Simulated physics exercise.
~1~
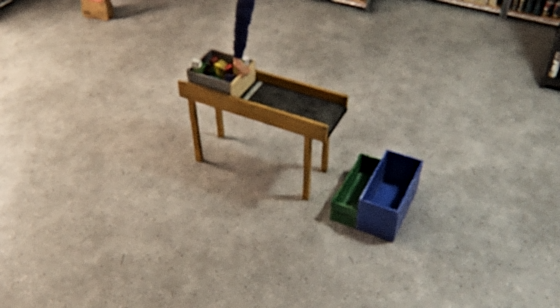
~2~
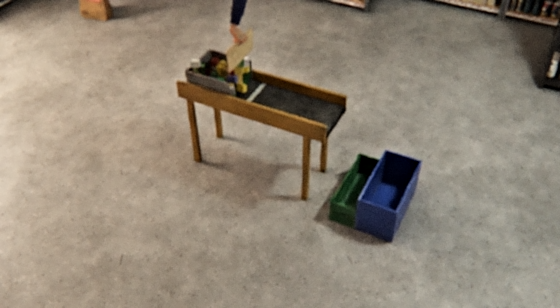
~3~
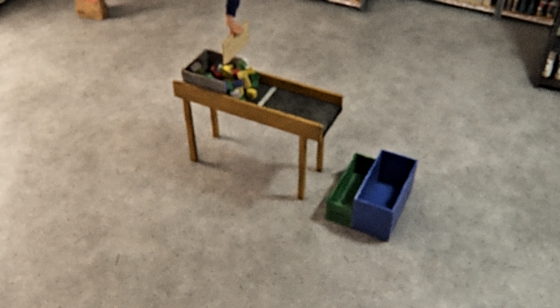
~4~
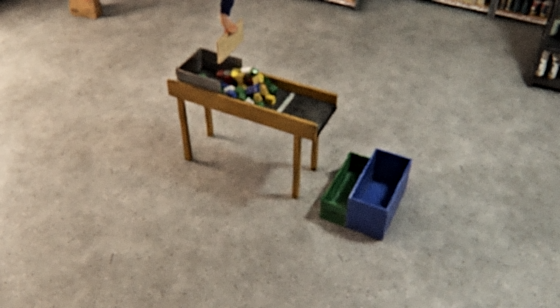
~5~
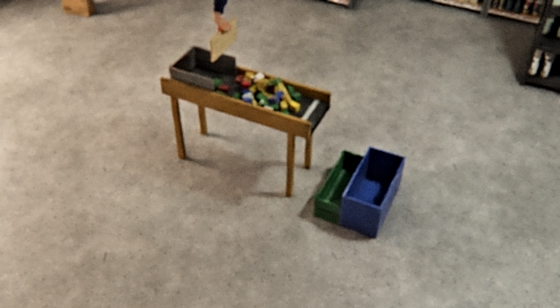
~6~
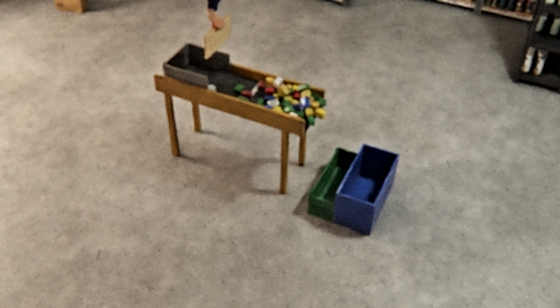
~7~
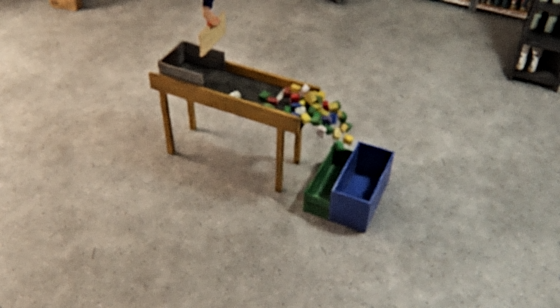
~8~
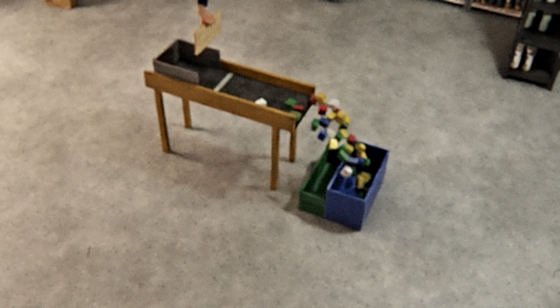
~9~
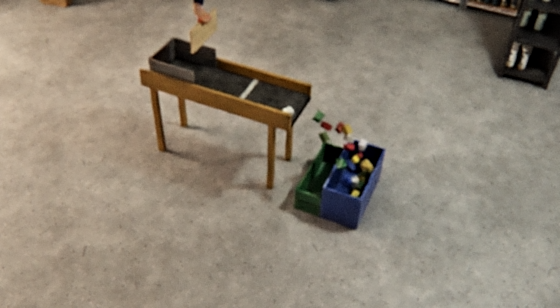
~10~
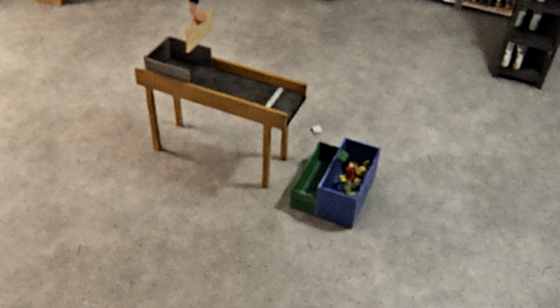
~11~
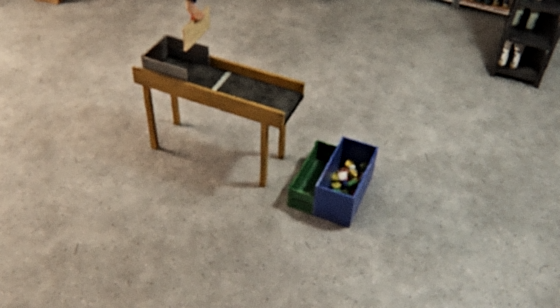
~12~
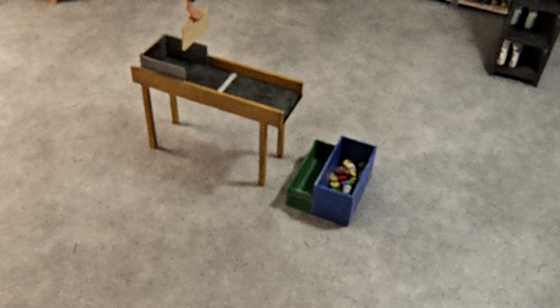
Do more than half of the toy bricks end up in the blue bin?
Yes, well over half of the toy bricks end up in the blue bin. They fly off the end of the belt, clear the green tote and settle inside the bin.
